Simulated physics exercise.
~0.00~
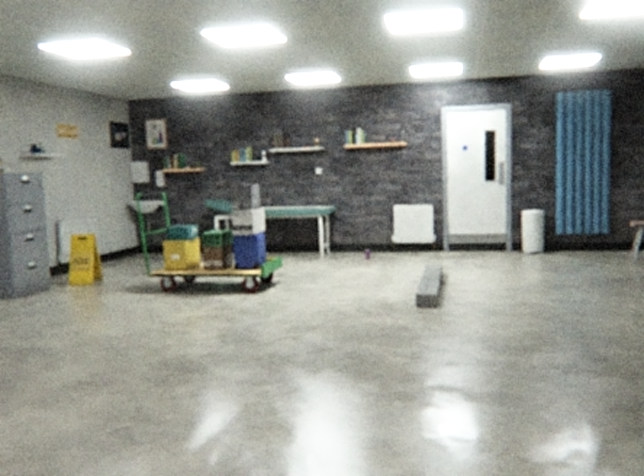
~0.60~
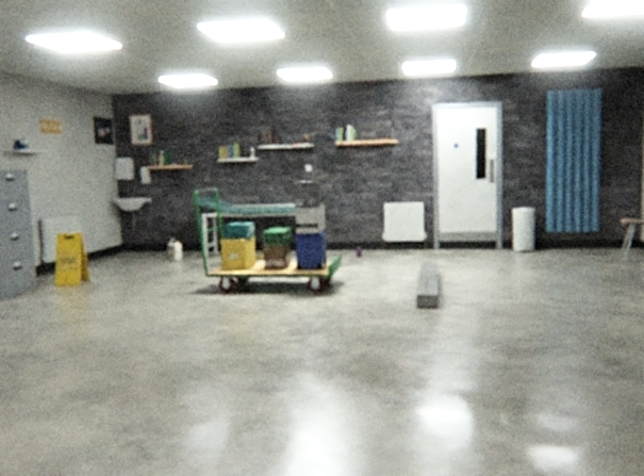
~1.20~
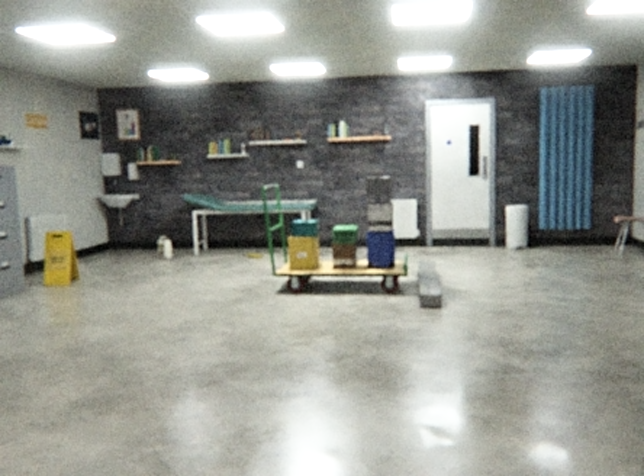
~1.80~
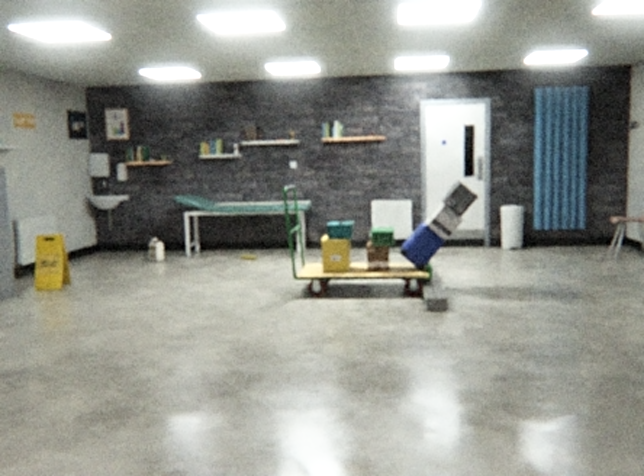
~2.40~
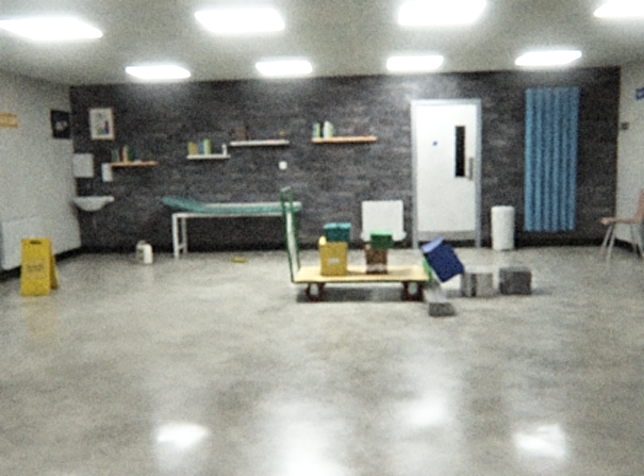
To begin with, a flat goods trolley with a green handle stands at the left of a grey-floored room, carrying yellow, teal, brown and green goods, with a white carton and a grey parcel stacked on a blue case at its right end. It rolls right, its load steady, toward a low grey kerb. At the kerb the trolley stops, and the blue case tips forward with the two pieces above it. The white carton and grey parcel drop to the floor beyond the kerb. Finally, the blue case is tilted steeply just past the deck's edge, while the other goods remain aboard.
